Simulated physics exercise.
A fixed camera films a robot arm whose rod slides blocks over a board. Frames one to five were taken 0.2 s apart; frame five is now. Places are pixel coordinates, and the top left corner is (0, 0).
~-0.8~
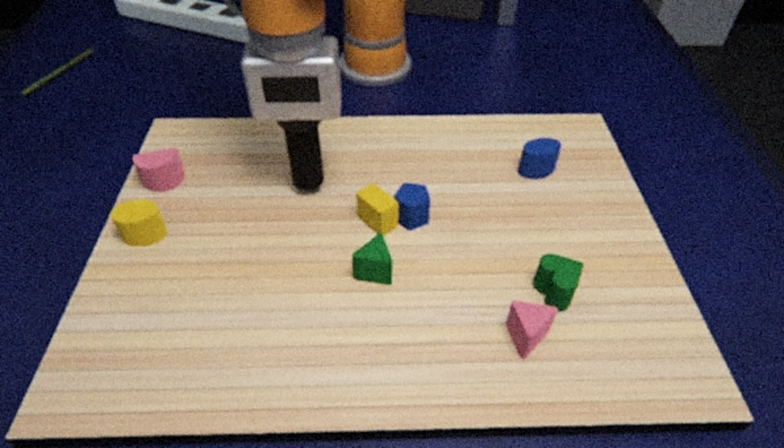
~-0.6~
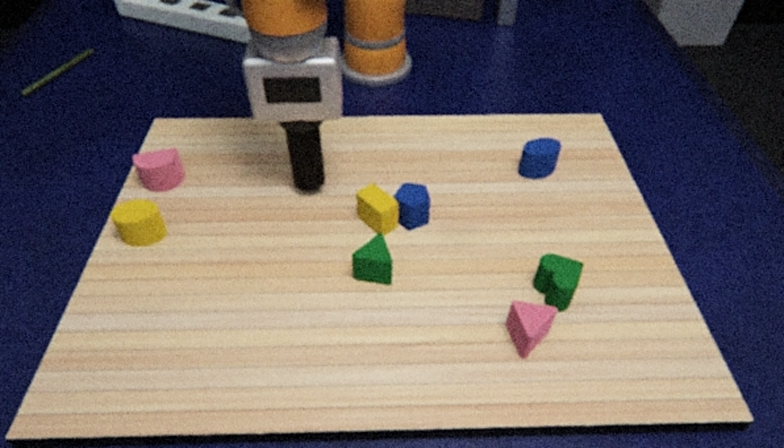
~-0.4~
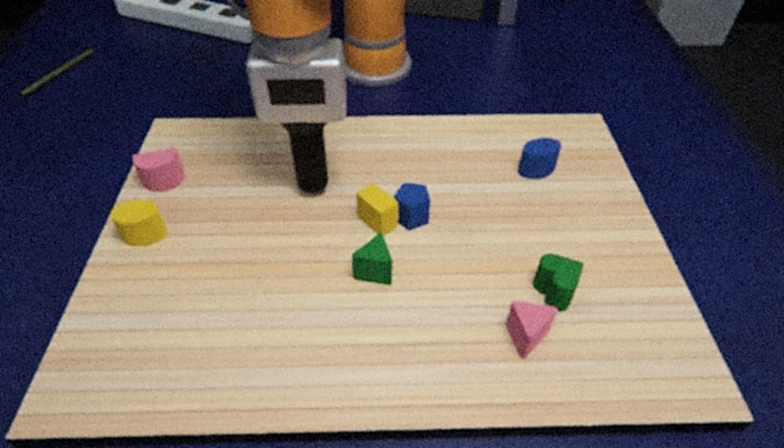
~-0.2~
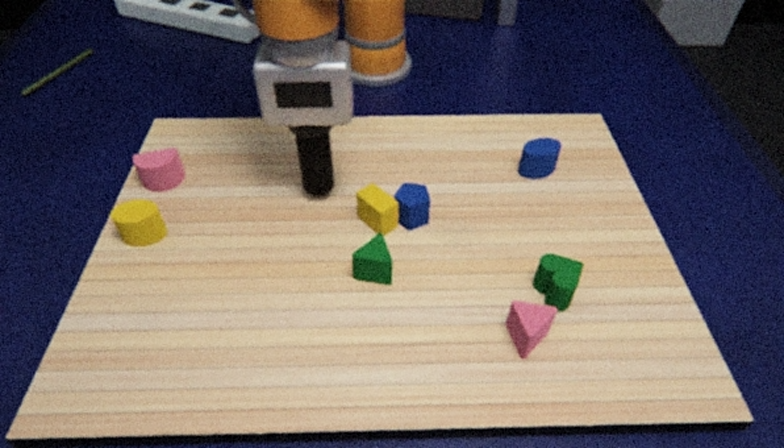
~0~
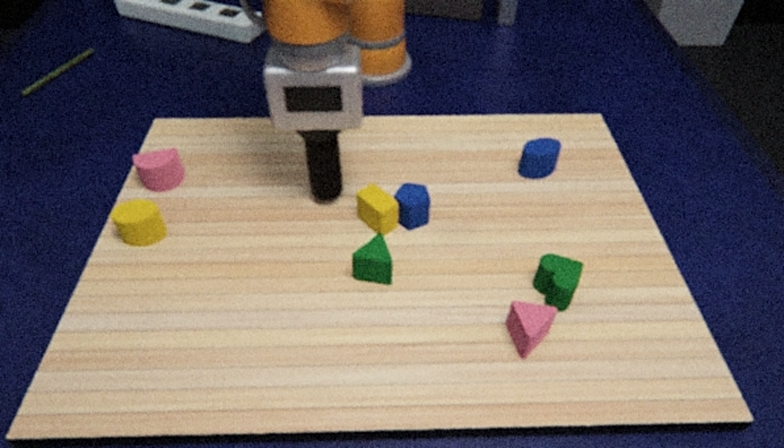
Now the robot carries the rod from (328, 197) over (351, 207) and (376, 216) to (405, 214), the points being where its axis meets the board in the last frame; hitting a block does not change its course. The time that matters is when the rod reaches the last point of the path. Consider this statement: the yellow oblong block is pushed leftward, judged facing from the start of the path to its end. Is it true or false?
That is false.
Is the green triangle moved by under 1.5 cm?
I'd say yes.
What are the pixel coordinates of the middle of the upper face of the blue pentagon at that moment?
The middle of its top is at (441, 190).
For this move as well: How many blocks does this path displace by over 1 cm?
The number will come to 2.
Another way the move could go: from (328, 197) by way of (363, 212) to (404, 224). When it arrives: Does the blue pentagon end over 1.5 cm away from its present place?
Yes
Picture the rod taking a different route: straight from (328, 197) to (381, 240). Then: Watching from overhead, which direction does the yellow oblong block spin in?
The yellow oblong block rotates counterclockwise.
What follows on the original path. Halfway along, rod (363, 205); yellow oblong block (390, 205).
At the end, rod (405, 207); green triangle in place; yellow oblong block (413, 217), turned 25° clockwise; blue pentagon (441, 190).
